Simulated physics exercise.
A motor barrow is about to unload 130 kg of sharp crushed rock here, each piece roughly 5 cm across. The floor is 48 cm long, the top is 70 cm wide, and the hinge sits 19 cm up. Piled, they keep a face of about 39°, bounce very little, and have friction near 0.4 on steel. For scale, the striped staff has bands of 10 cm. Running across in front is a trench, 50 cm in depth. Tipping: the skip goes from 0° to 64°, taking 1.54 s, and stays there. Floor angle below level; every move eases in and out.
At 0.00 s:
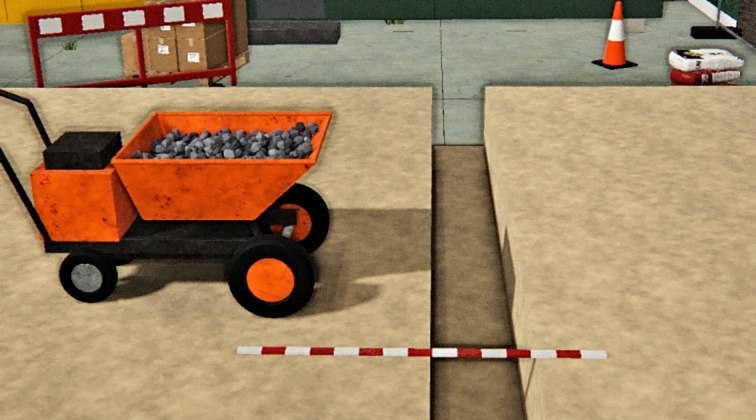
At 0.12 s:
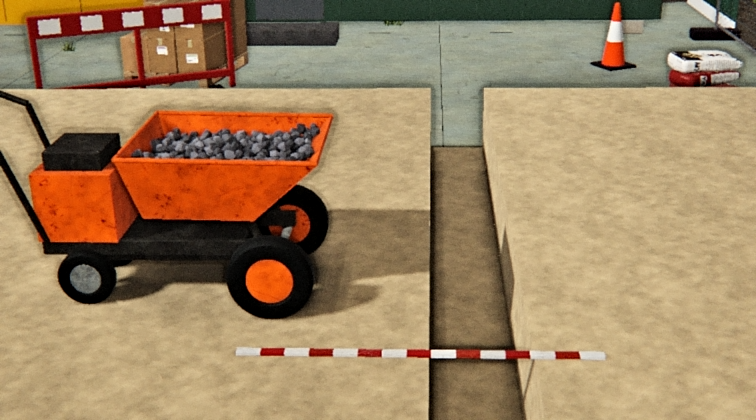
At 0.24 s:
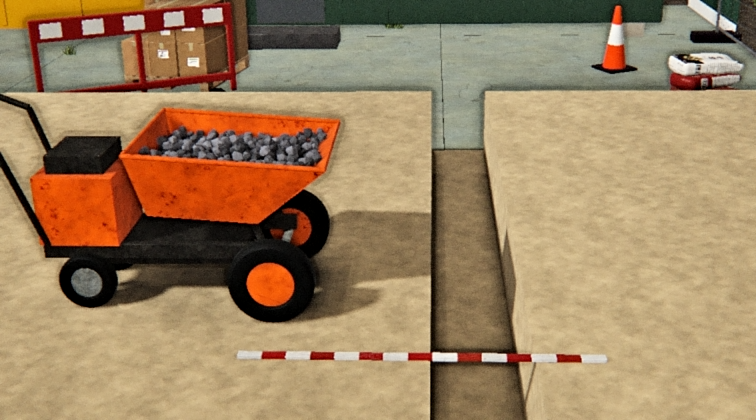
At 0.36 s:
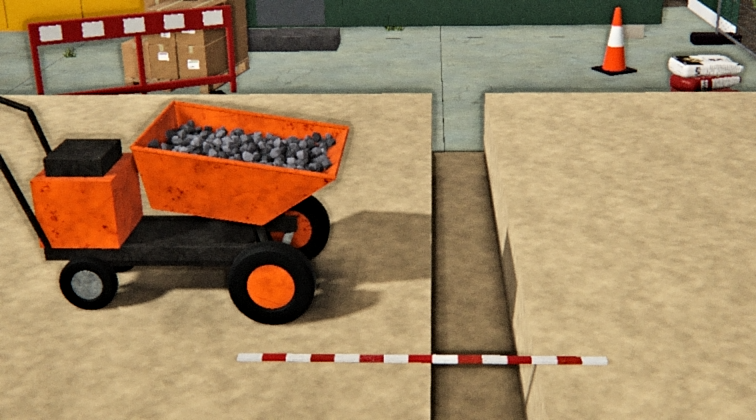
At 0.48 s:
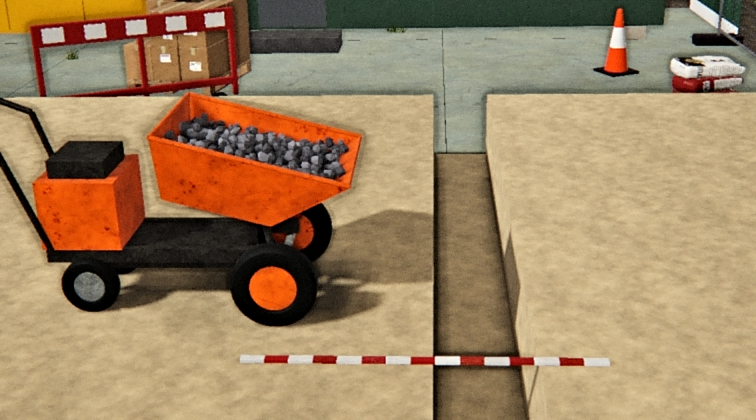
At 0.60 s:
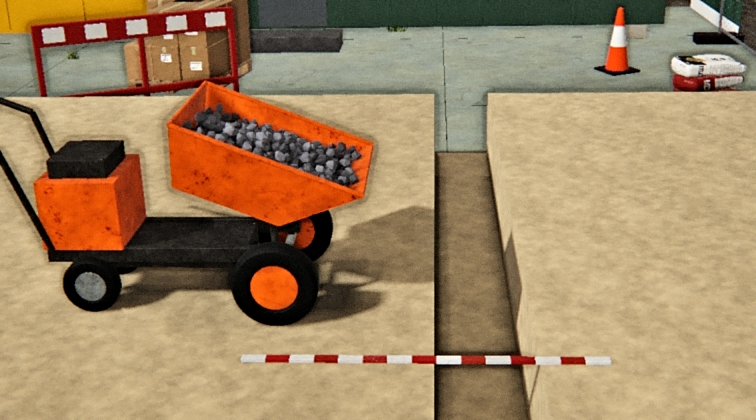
On a building site beside a narrow trench, an orange motor barrow's skip of grey stones tilting steadily down to the right.
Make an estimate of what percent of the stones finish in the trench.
About 85 percent.
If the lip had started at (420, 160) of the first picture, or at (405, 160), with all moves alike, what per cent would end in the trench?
The first start gives about 55 per cent, the second about 70.
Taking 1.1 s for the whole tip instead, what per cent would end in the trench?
In that case some 85 per cent.
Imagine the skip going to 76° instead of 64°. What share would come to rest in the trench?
About 90 per cent would end up in the trench.
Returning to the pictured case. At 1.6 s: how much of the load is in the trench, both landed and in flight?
By that moment, roughly 10 per cent of the load.
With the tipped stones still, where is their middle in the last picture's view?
(474, 370).
After 1.2 s the floor is at 54°; 100 % in the skip; the foremost stones are at (401, 225).
After 1.6 s the floor is at 64°; 85 % in the skip, 7 % short of the trench, 8 % in the trench; the foremost stones are at (468, 311).
After 2.0 s the floor is at 64°; 50 % in the skip, 6 % short of the trench, 44 % in the trench; the foremost stones are at (519, 380).
After 3.9 s the floor is at 64°; 8 % in the skip, 8 % short of the trench, 85 % in the trench; the foremost stones are at (519, 364).
